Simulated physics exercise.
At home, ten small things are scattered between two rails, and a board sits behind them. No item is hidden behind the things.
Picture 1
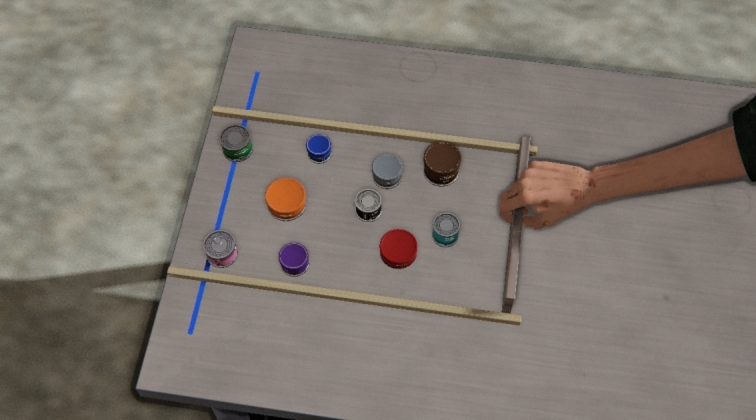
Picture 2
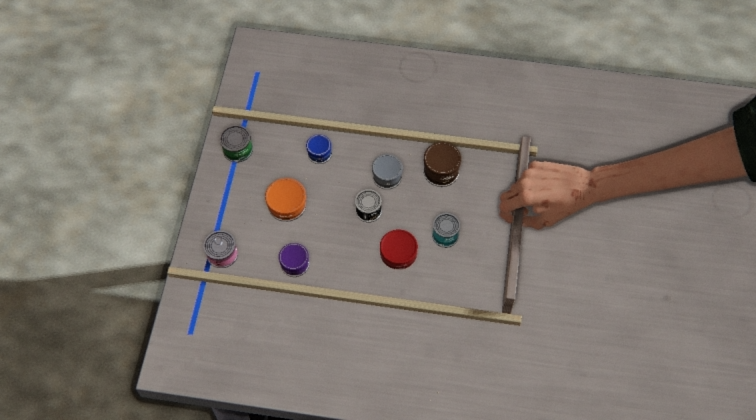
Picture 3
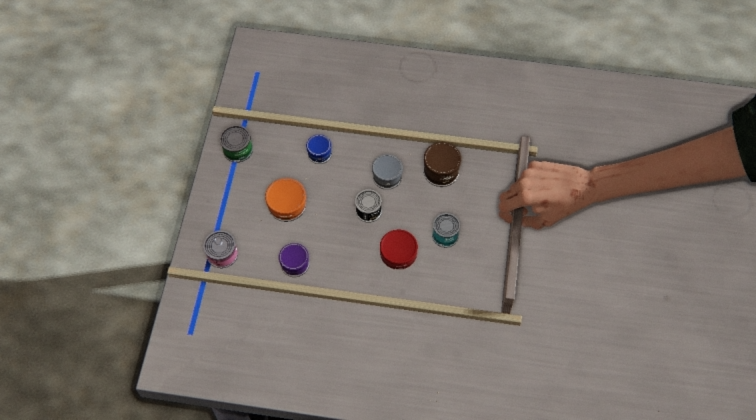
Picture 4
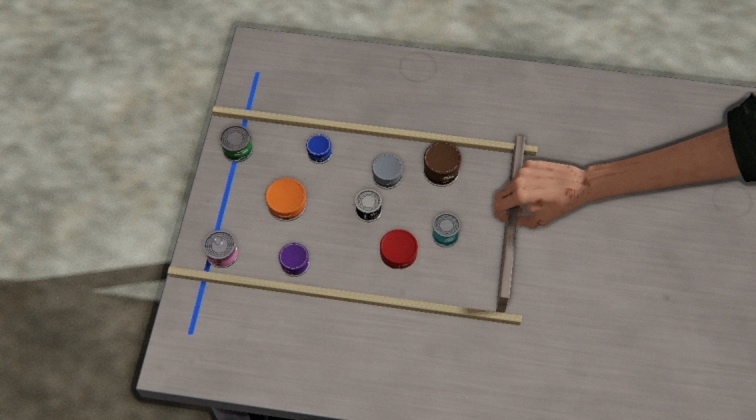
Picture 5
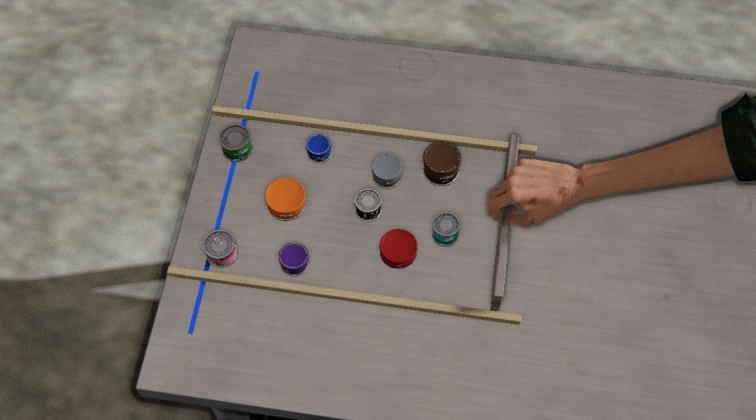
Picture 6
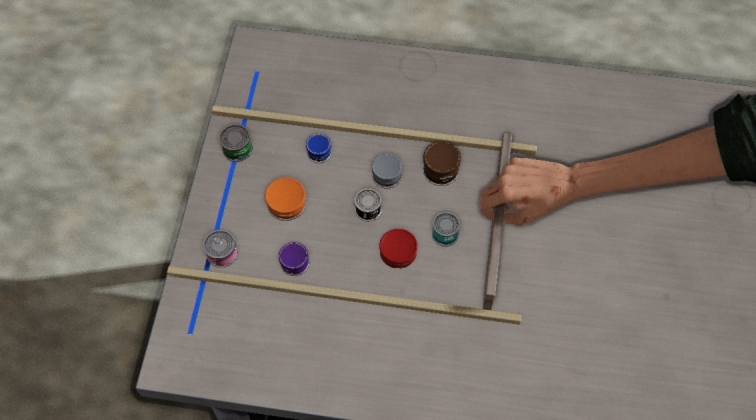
A hand gripping a dark board, its arm reaching in from the right, stays nearly still at first, then slides the board slightly left between two pale rails, while the pots stay put. The view looks down from above on a grey wooden tabletop. Ten small round pots, including green and pink ones at a blue tape line on the left and brown, red and teal ones nearer the board, sit scattered between the rails.
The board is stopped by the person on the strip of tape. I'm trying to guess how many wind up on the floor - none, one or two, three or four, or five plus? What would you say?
I would say three or four.
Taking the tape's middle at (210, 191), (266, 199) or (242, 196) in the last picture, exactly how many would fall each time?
Per try: 5; 0; 0.
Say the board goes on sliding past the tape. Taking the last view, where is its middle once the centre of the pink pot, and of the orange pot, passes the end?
Around (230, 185), then around (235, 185).
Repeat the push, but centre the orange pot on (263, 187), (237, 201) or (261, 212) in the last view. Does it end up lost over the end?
Spot by spot, it drops away, then drops away, then drops away.
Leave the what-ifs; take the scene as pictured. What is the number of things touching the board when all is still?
The count in contact is 5.
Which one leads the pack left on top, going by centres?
Result: Grey tin.
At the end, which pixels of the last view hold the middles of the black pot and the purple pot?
Near (215, 176) and (194, 255).
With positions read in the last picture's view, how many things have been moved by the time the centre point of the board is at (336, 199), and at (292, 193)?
Tally: First 7; then 9.
Soon after, none off yet; green tin at rest near (236, 143); pink pot at rest near (221, 249); orange pot at rest near (286, 199).
Then, none off yet; green tin at rest near (236, 143); pink pot at rest near (221, 249); orange pot moved a little near (270, 196).
By the end, the number that fall off is three or four; fallen, blue pot, orange pot, pink pot and green tin.
